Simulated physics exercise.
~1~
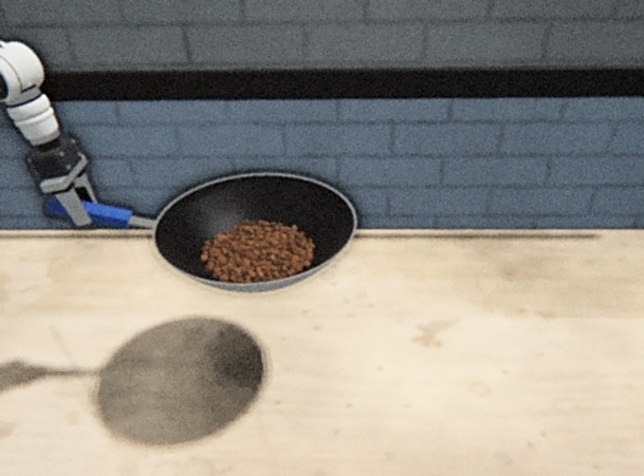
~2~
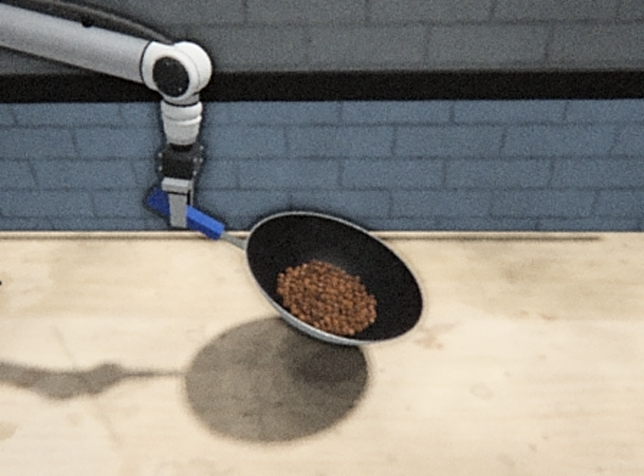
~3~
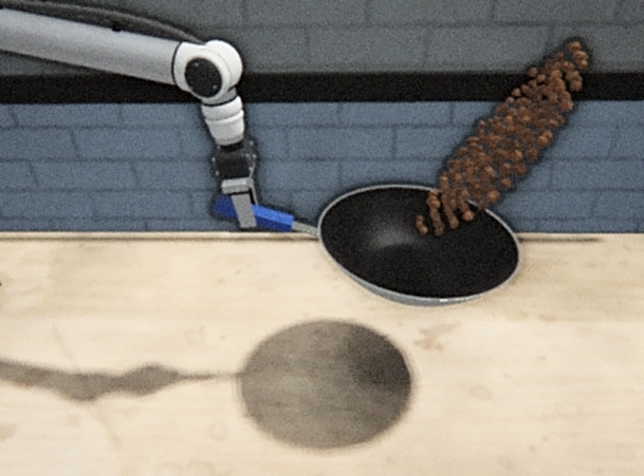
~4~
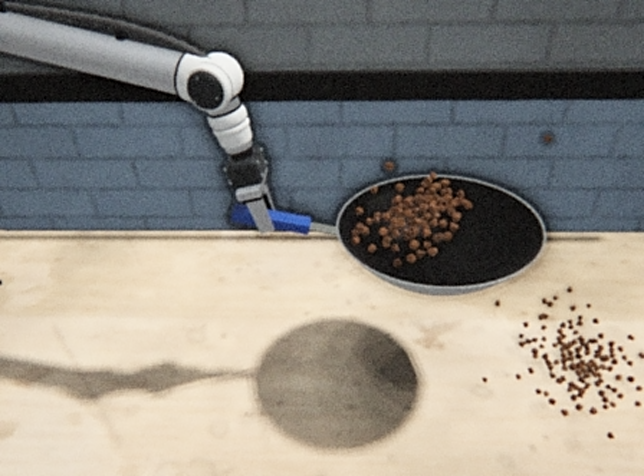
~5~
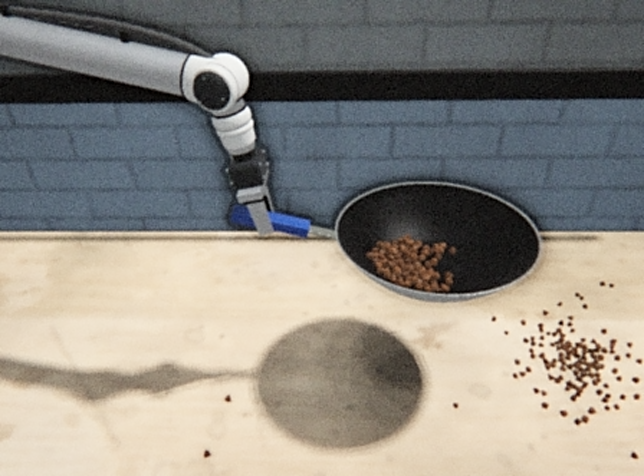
Brown pellets flying up out of a black wok swung rightward by a robot arm, many landing scattered on the table, the rest back inside.
